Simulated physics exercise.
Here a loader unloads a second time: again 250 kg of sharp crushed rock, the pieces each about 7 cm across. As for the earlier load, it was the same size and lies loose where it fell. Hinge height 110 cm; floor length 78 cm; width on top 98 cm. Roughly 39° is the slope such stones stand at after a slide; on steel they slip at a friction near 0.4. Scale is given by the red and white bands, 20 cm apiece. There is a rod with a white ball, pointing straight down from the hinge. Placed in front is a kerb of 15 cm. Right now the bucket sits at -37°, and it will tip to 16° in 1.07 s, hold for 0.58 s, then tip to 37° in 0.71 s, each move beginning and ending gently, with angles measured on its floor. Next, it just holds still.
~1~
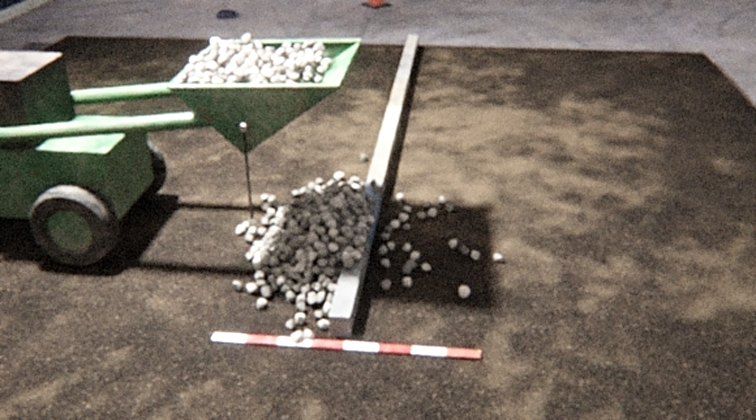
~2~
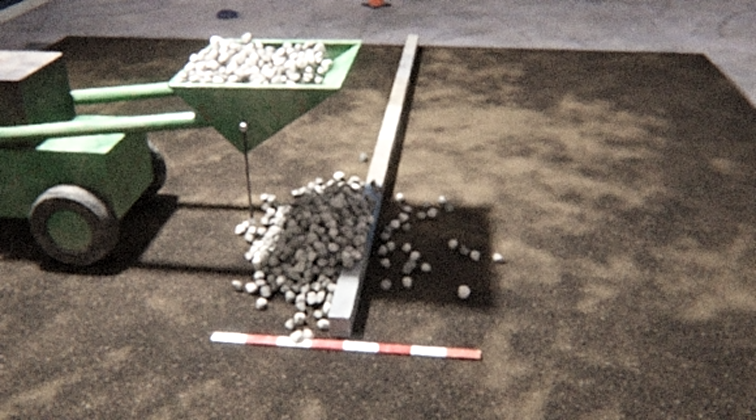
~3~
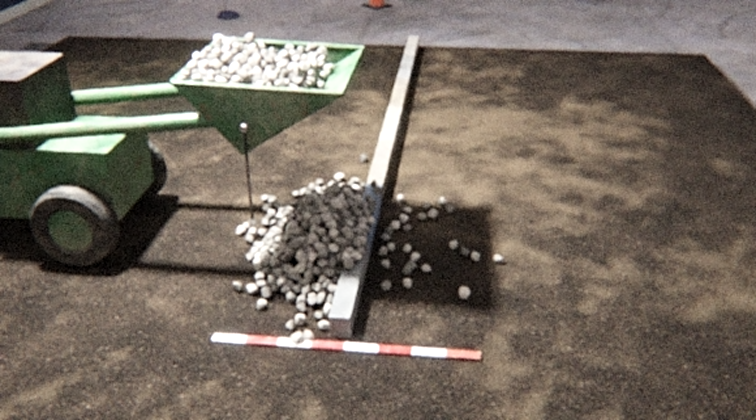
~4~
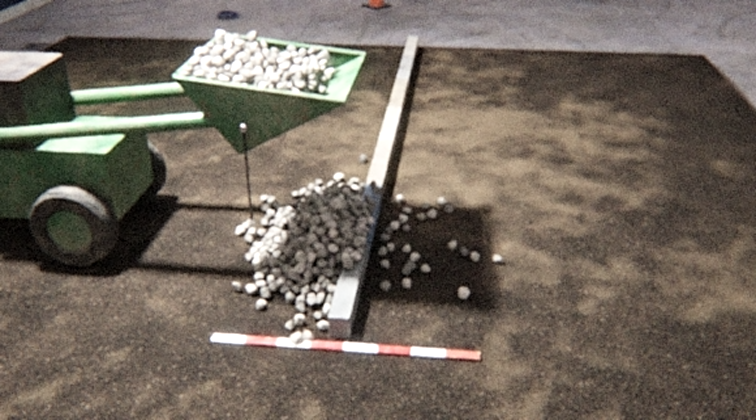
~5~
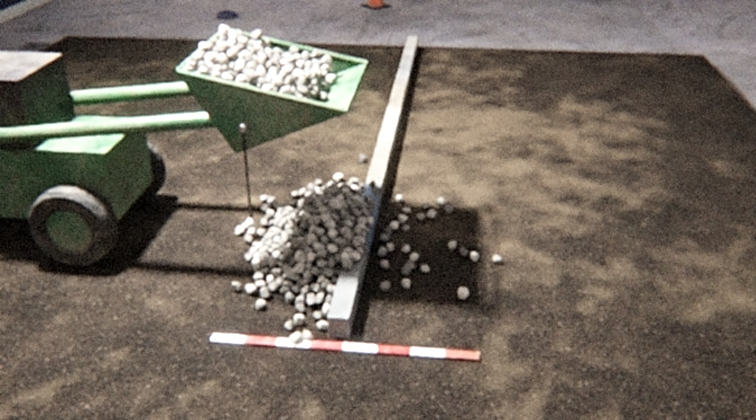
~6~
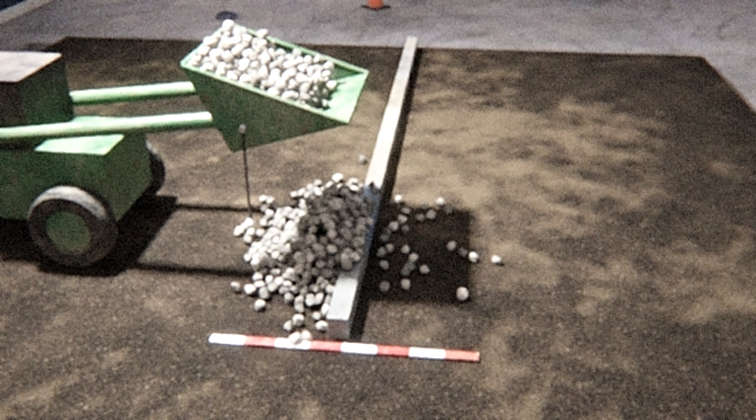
A green bucket full of pale stones tilts gradually rightward above a pile beside a kerb.
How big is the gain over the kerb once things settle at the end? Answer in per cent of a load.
The gain is about 83 per cent of a load.
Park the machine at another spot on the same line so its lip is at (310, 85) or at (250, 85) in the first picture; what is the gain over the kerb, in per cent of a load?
45 %, then 0 %.
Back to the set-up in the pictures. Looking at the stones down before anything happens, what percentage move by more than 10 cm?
Roughly 0 percent.
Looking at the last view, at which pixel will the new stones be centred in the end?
Middle: Approx. (393, 236) px.
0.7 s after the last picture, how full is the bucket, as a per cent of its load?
It still holds about 100 per cent.
Then, 0.4 s after the last picture the floor is at 8°; in per cent of one load, 100 in the bucket, 96 on this side of the kerb, 4 over the kerb; the foremost stones are at (457, 247).
Then, 0.7 s after the last picture the floor is at 16°; in per cent of one load, 99 in the bucket, 97 on this side of the kerb, 4 over the kerb; the foremost stones are at (457, 247).
Then, 2.4 s after the last picture the floor is at 37°; in per cent of one load, 6 in the bucket, 124 on this side of the kerb, 70 over the kerb; the foremost stones are at (484, 262).
Then, 4.8 s after the last picture the floor is at 37°; in per cent of one load, 0 in the bucket, 112 on this side of the kerb, 88 over the kerb; the foremost stones are at (506, 249). Net gain over the kerb, 83.
